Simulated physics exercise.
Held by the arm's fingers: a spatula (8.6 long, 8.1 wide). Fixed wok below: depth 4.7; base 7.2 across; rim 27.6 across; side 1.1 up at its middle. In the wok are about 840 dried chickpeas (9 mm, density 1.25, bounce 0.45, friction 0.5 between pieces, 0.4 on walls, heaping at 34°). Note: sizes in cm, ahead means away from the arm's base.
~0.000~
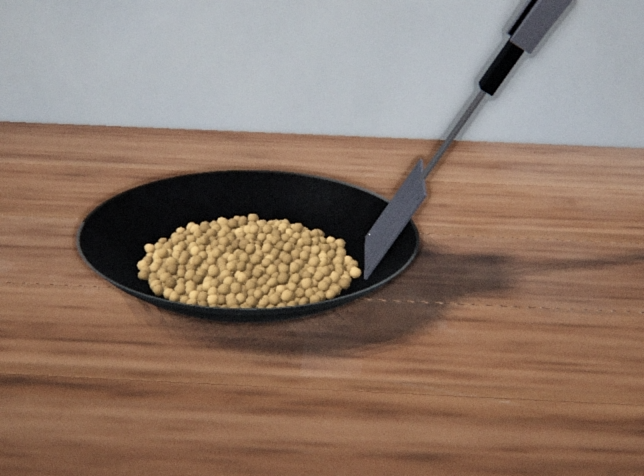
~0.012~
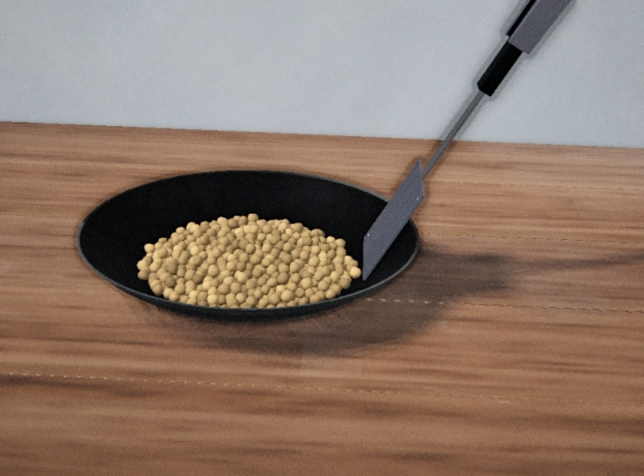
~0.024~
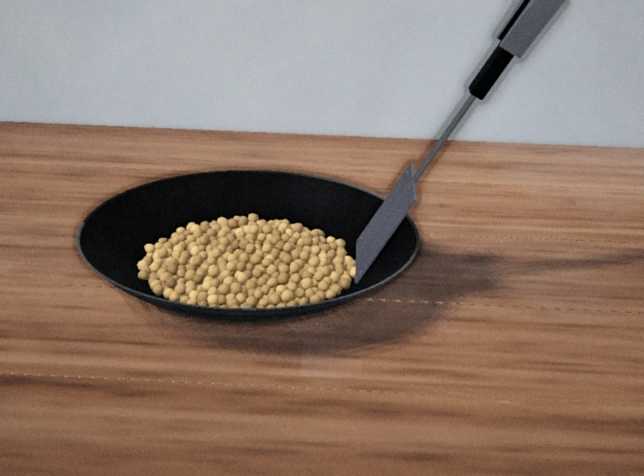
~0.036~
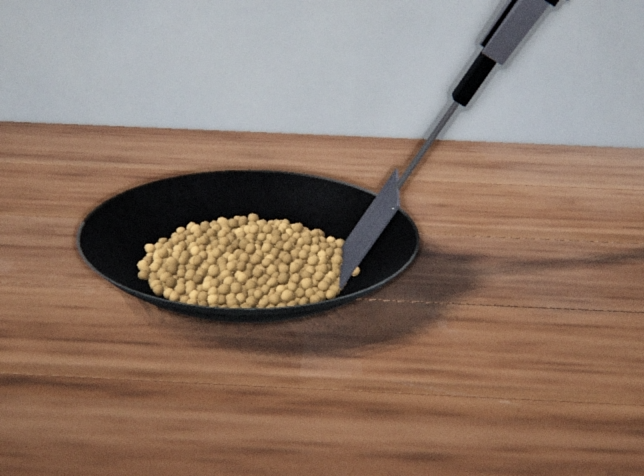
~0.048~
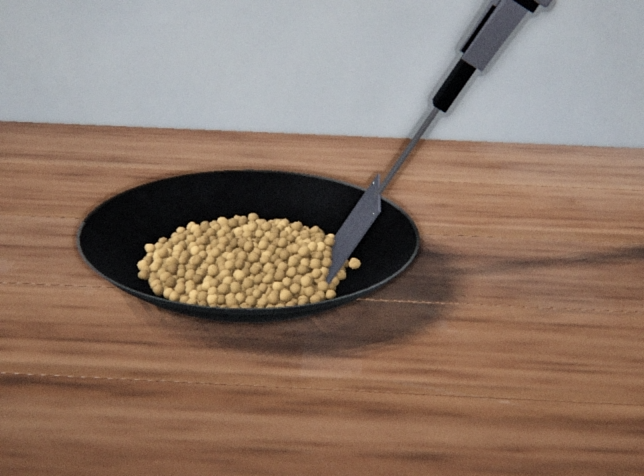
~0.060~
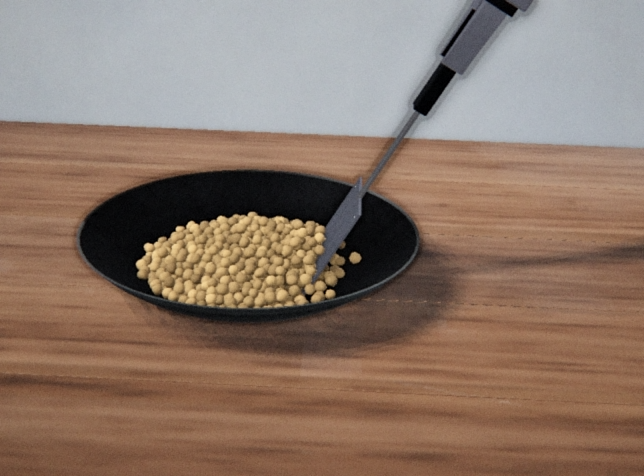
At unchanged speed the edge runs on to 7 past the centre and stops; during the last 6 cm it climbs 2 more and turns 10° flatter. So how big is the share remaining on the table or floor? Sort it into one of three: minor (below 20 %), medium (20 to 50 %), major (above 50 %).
Medium, 20 to 50 %.
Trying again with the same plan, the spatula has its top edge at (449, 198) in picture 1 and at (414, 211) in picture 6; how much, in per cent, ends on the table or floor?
Some 5 per cent.
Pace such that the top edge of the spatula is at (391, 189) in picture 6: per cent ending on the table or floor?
That share would be some 5 percent.
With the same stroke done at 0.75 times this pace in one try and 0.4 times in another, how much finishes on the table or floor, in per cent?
The two tries give about 20 and 0 in a hundred.
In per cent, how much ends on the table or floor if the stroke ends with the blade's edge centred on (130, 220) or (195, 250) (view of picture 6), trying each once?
Try 1: Approx. 45 %; try 2: Approx. 15 %.
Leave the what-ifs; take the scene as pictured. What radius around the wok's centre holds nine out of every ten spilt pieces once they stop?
Around 50 centimetres from the centre.
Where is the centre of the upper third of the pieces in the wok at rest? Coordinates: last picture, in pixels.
Roughly at (154, 248).
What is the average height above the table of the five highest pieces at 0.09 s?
They are around 7 cm up.
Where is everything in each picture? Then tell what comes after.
The spatula top edge at (423, 176), sloping 60°; upper third of the load around (251, 254), from x 145 to 355, top at y 220; 840 in the wok, in the first picture.
The spatula top edge at (422, 177), sloping 60°; upper third of the load around (251, 254), from x 145 to 355, top at y 220, in the second picture.
The spatula top edge at (414, 181), sloping 60°; upper third of the load around (251, 254), from x 145 to 355, top at y 220, in the third picture.
The spatula top edge at (398, 187), sloping 60°; upper third of the load around (252, 254), from x 145 to 355, top at y 220, in the fourth picture.
The spatula top edge at (379, 192), sloping 60°; upper third of the load around (256, 252), from x 145 to 355, top at y 220, in the fifth picture.
The spatula top edge at (361, 195), sloping 60°; upper third of the load around (256, 248), from x 145 to 355, top at y 215; 840 in the wok, in the sixth picture.
After 0.09 s, sloping 60°, highest piece 8 above the table; 840 in the wok.
After 0.12 s, sloping 57°, highest piece 10 above the table; 839 in the wok, 1 on the blade or in flight.
After 0.33 s, sloping 50°, highest piece 6 above the table; 575 in the wok, 243 on the table or floor, 22 on the blade or in flight.
After 1.38 s, sloping 50°, highest piece 4 above the table; 575 in the wok, 265 on the table or floor.
In the end, 575 in the wok, 265 on the table or floor. That is 32 % on the table or floor.
